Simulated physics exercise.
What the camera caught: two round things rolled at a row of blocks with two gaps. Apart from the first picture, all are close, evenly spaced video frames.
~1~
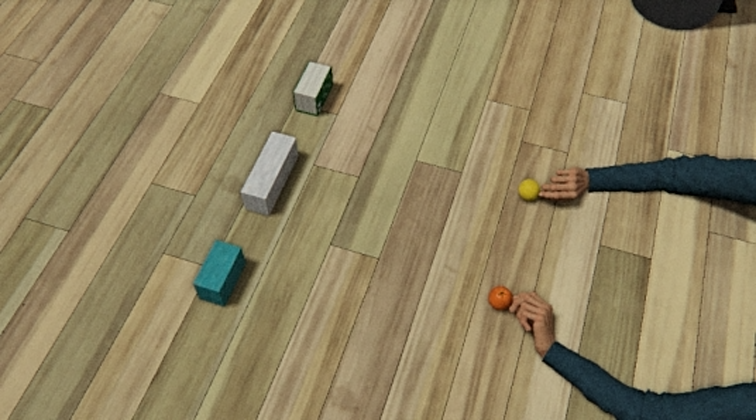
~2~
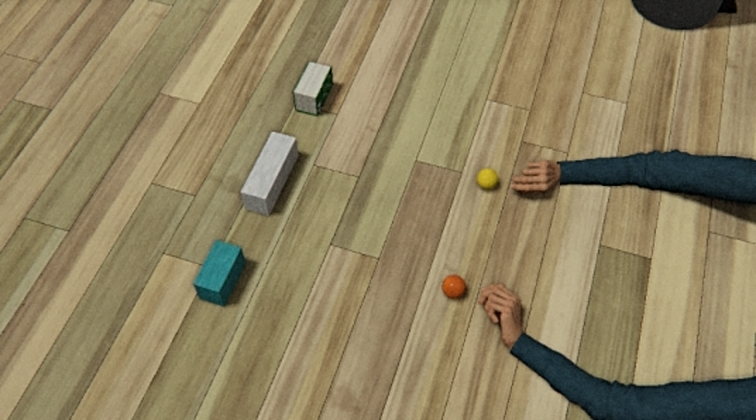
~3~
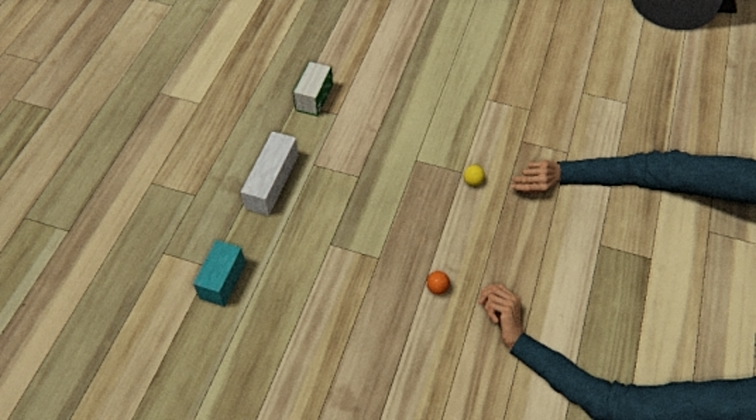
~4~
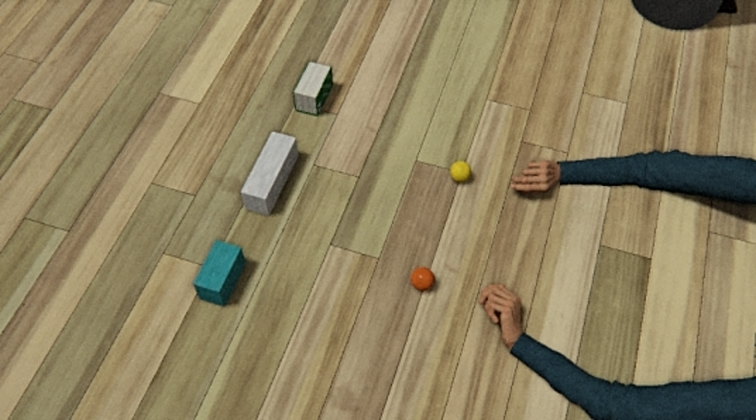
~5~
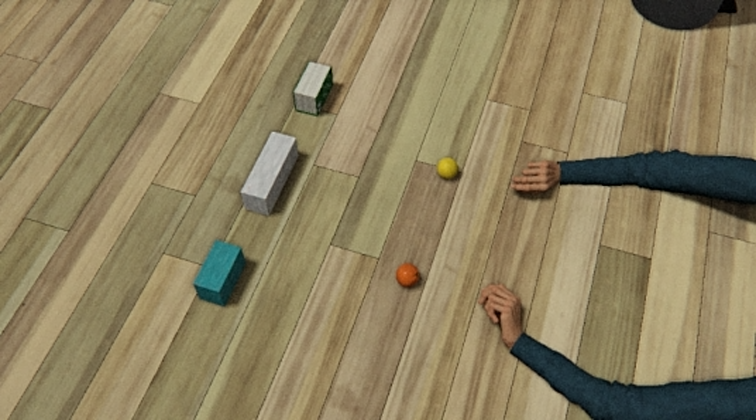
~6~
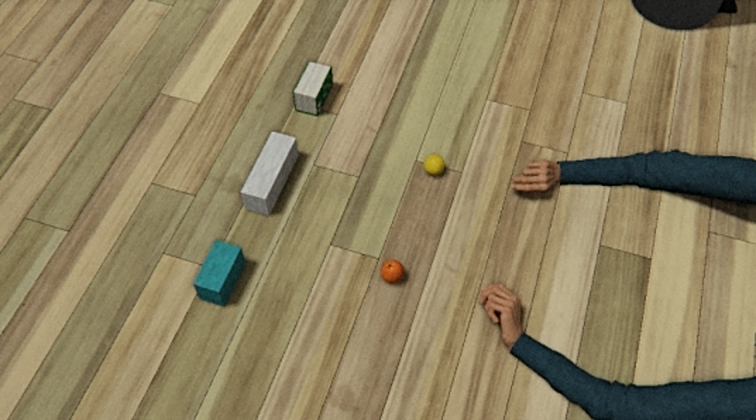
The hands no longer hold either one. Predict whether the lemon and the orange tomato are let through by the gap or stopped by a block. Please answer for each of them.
My call: The lemon is let through, the orange tomato is let through.
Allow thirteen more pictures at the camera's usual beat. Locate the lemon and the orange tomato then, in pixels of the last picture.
(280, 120) and (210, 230).
Then, 0.62 s later than the last frame, lemon heading on near (247, 115); orange tomato heading on near (175, 217).
When it is over, the lemon gets between the blocks; the orange tomato gets between the blocks.
